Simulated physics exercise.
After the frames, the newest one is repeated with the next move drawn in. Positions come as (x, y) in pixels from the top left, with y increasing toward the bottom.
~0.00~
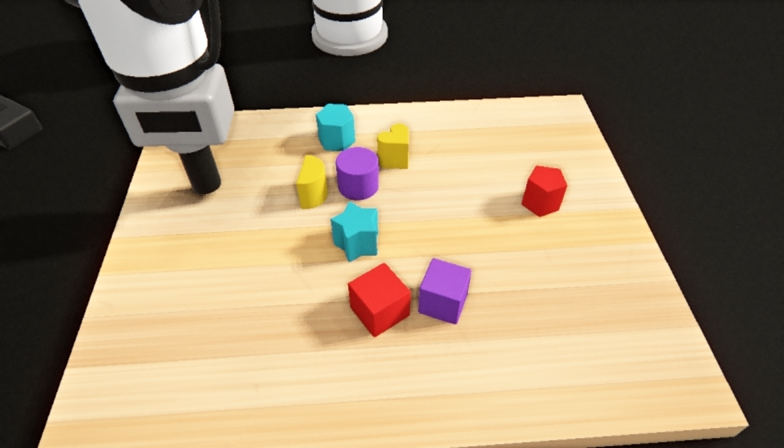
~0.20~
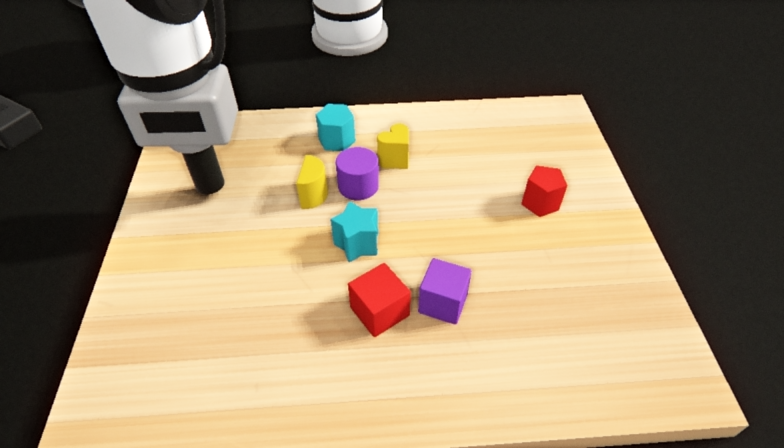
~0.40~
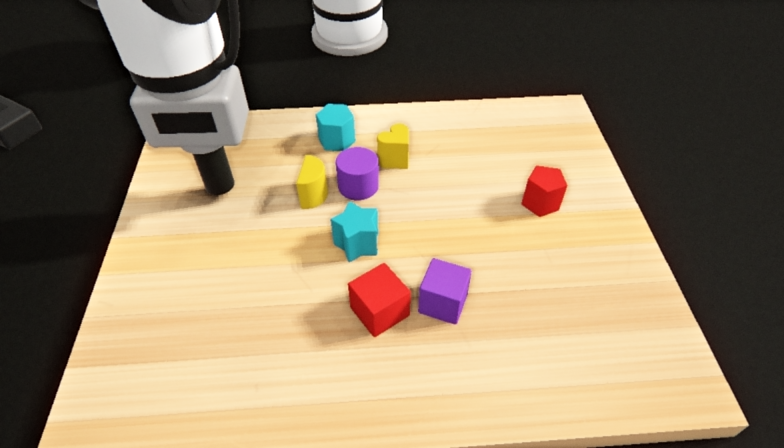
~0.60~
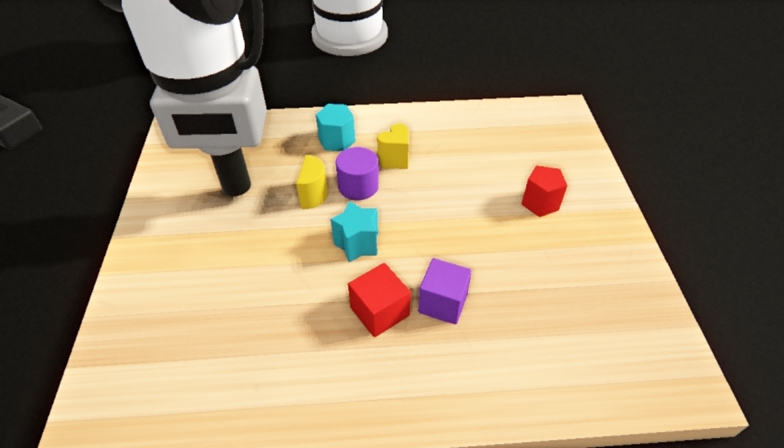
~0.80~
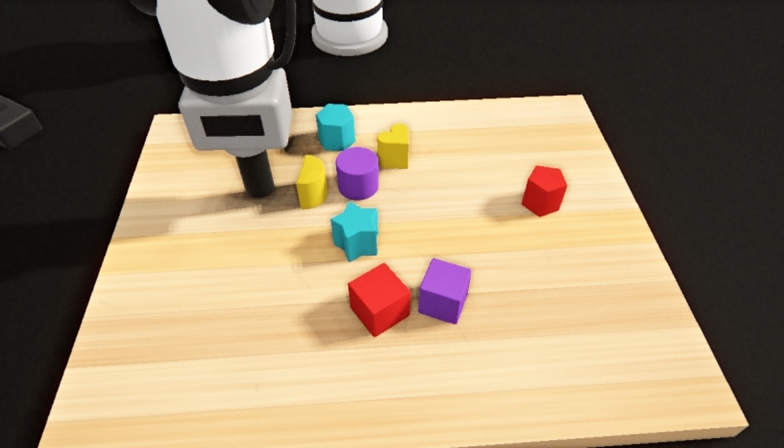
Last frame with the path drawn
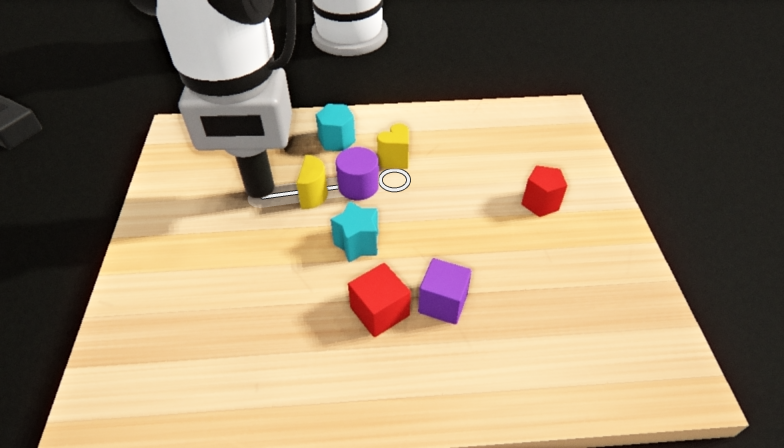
A white and grey robot arm with a black peg slides a short way rightward across the upper left of a pale wooden board, seen from above at an angle. A yellow block, purple cylinder, cyan blocks and yellow heart sit near the top centre, with red and purple cubes below and a red block at right. The peg nears the yellow block while every block and the camera stay still.
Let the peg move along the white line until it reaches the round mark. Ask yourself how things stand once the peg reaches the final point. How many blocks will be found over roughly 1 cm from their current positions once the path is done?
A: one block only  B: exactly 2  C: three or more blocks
I choose B.
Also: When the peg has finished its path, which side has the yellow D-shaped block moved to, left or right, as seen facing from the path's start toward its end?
It moves right.
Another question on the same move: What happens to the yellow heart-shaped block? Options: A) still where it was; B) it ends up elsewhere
The correct letter is A.
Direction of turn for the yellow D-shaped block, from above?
Clockwise from above.
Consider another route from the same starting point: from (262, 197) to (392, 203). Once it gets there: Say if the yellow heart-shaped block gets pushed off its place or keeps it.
That block slides.
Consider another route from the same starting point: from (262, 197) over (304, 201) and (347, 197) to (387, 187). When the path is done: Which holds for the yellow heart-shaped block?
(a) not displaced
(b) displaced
I'll go with b - displaced.
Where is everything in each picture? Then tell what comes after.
In the first frame, peg's lower end (207, 185); yellow D-shaped block (311, 169); purple cylinder (357, 160); yellow heart-shaped block (395, 134).
In the second frame, peg (210, 185); blocks still.
In the third frame, peg (220, 185); blocks still.
In the fourth frame, peg (237, 187); blocks still.
In the fifth frame, peg (260, 188); yellow D-shaped block (311, 169); purple cylinder (357, 160); yellow heart-shaped block (395, 134).
Drawn move, straight from (262, 197) to (394, 180).
The first path, step by step. One third of the way, peg (306, 182); yellow D-shaped block (328, 168); purple cylinder (363, 159).
Two thirds of the way, peg (351, 176); yellow D-shaped block (371, 168), turned 25° clockwise; purple cylinder (406, 156).
At the end, peg (394, 171); yellow D-shaped block (387, 174), turned 65° clockwise; purple cylinder (430, 158); yellow heart-shaped block still.
